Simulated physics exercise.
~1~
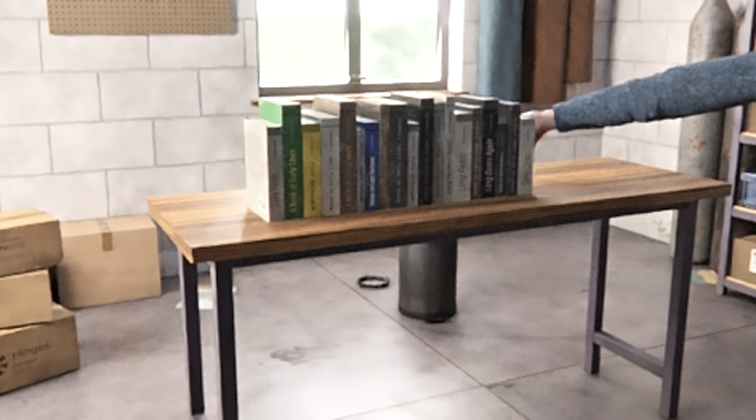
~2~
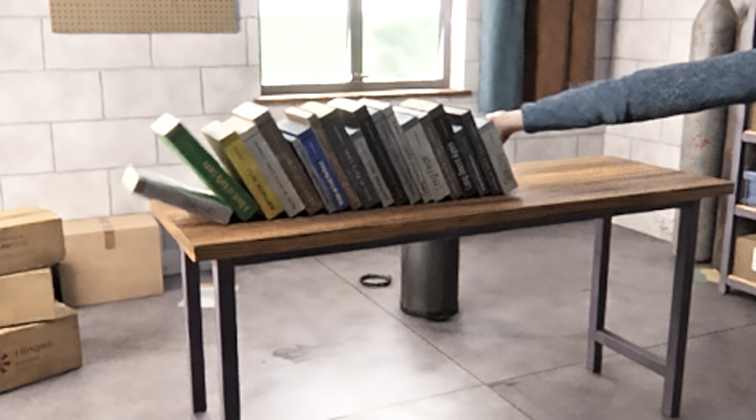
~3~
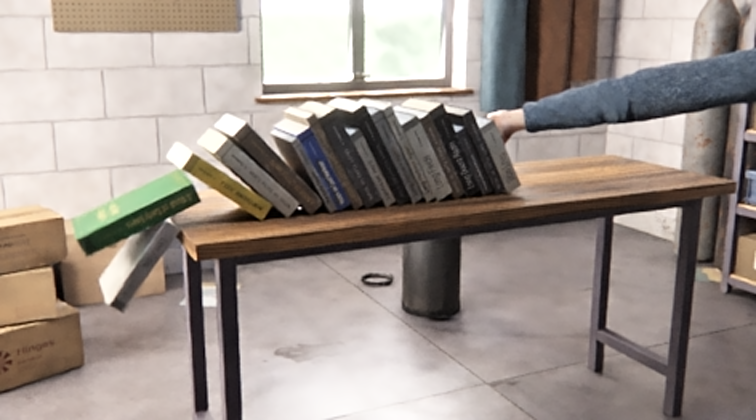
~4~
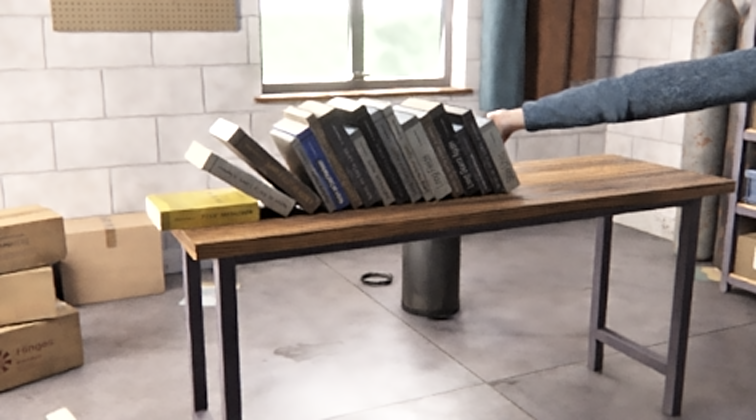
In a workshop with white block walls and stacked cardboard boxes, a row of books stands upright on a wooden table with dark metal legs. A blue-sleeved arm reaches in from the right and pushes the end of the row, making the books lean to the left. The pale book at the far left drops flat at the table's edge, then slides off, and the green book tumbles after it toward the floor. The yellow book topples onto its side and rests at the left edge, while the remaining books stay slanted on the table with the hand still against them.
